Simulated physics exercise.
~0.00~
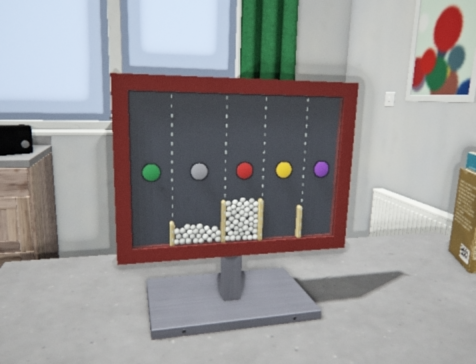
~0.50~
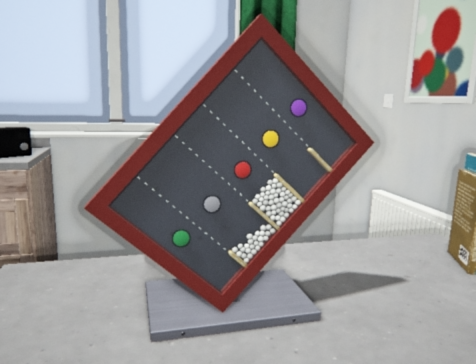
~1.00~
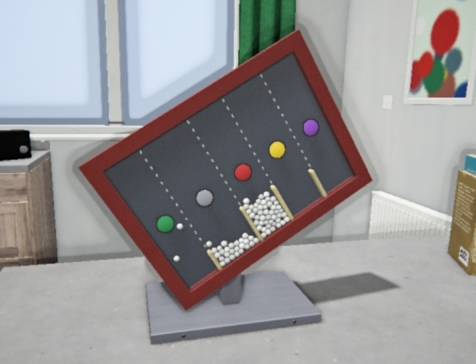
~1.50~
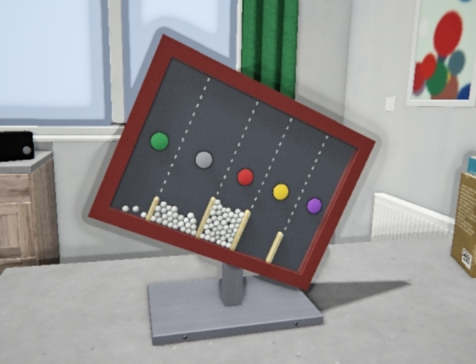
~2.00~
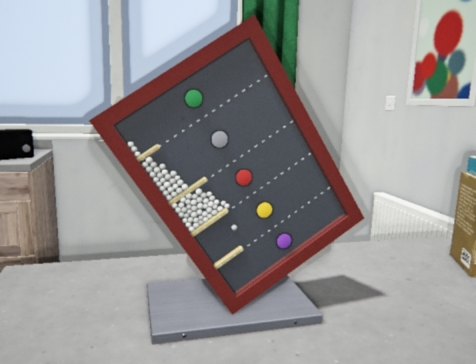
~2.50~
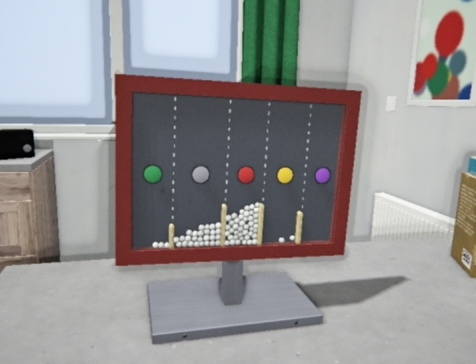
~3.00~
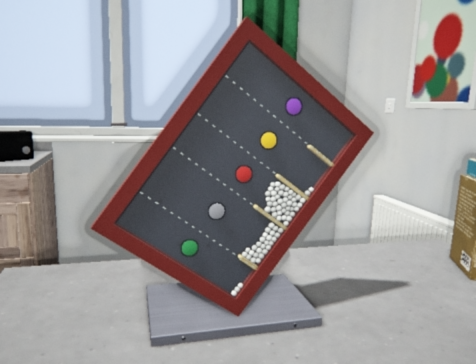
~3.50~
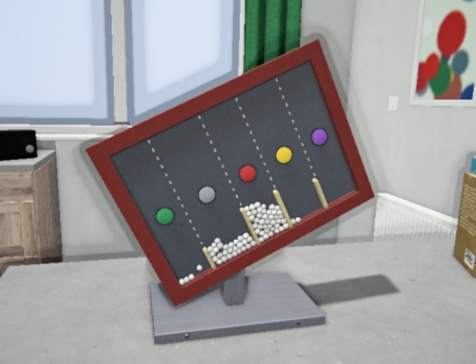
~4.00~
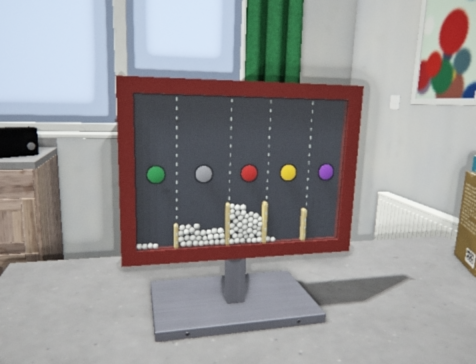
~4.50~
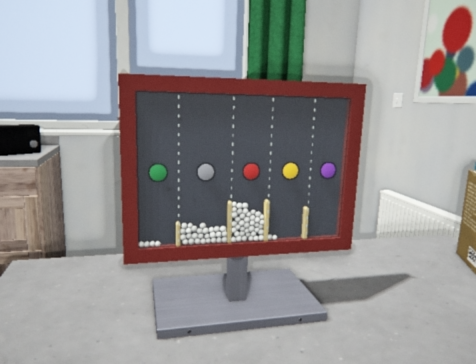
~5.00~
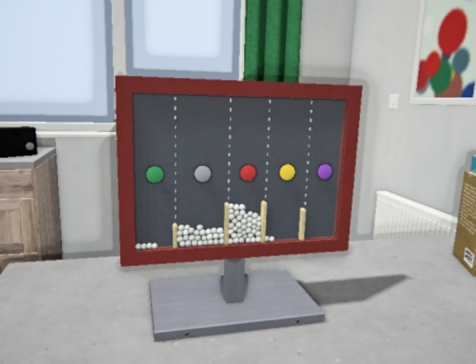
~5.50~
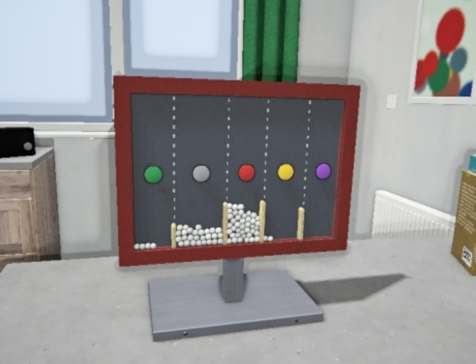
A red-framed box of small white beads tilted steeply anticlockwise, swung over the other way, tipped back again and then levelled out, and most beads settled by the red and grey stickers, with a few by the green and yellow ones.
